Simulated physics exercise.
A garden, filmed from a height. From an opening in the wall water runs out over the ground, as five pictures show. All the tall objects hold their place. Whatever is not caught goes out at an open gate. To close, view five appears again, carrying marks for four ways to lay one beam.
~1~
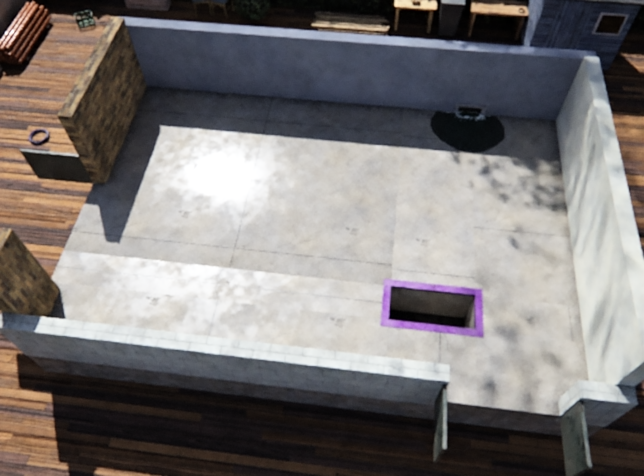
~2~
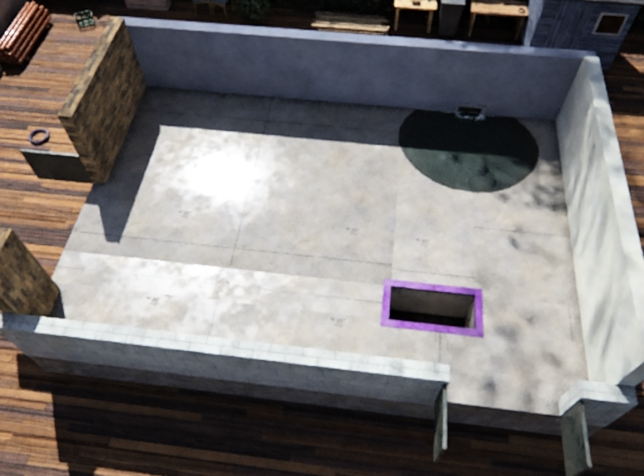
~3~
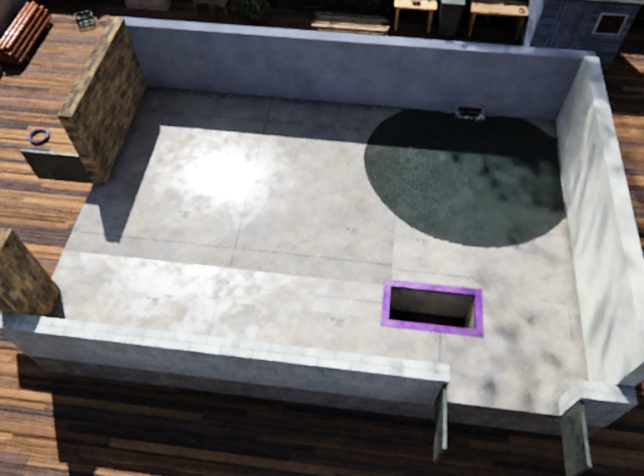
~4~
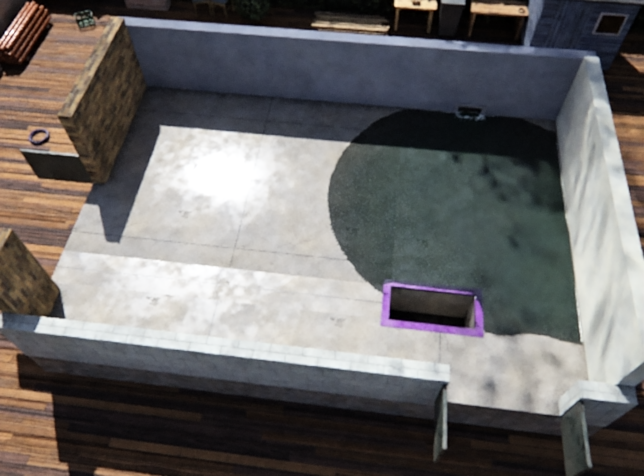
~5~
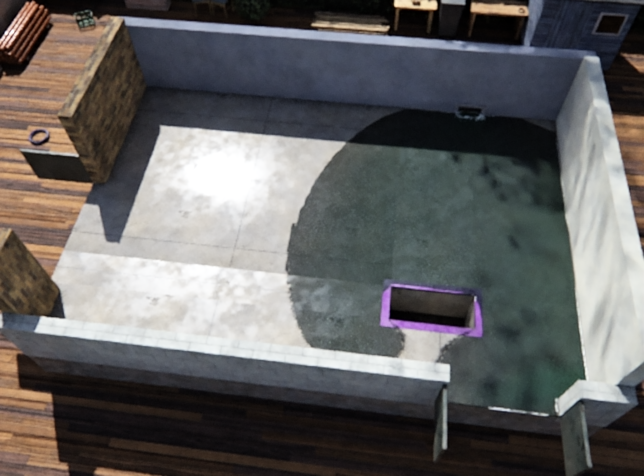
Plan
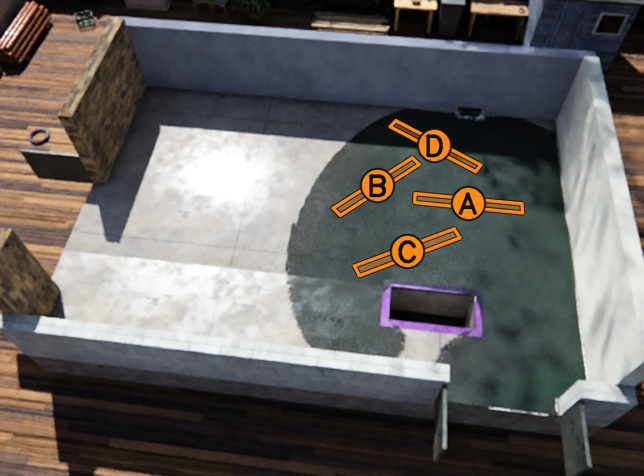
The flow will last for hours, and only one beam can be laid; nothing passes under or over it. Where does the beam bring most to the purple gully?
Use place B.
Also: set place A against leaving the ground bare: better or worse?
Worse.
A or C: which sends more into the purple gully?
That is place A.
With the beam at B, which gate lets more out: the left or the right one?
The right gate.
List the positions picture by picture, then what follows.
The first picture shows outfall at (470, 109); purple gully at (432, 307); open gate at (498, 393); open gate at (84, 233); front seen at (452, 142), 2 % of the ground wet; purple gully still dry.
The second picture shows front seen at (491, 188), 9 % of the ground wet; purple gully still dry.
The third picture shows front seen at (433, 234), 19 % of the ground wet; purple gully still dry.
The fourth picture shows front seen at (575, 329), 33 % of the ground wet; purple gully taking water.
The fifth picture shows front seen at (330, 330), 43 % of the ground wet; purple gully taking water.
On the marked copy, A from (414, 198) to (522, 208); B from (336, 211) to (415, 161); C from (356, 270) to (457, 233); D from (392, 123) to (478, 168).
With A, about 24 % of the stream goes into the purple gully, about 69 % out by the gates.
With B, about 32 % of the stream goes into the purple gully, about 61 % out by the gates.
With C, about 19 % of the stream goes into the purple gully, about 75 % out by the gates.
With D, about 19 % of the stream goes into the purple gully, about 75 % out by the gates.
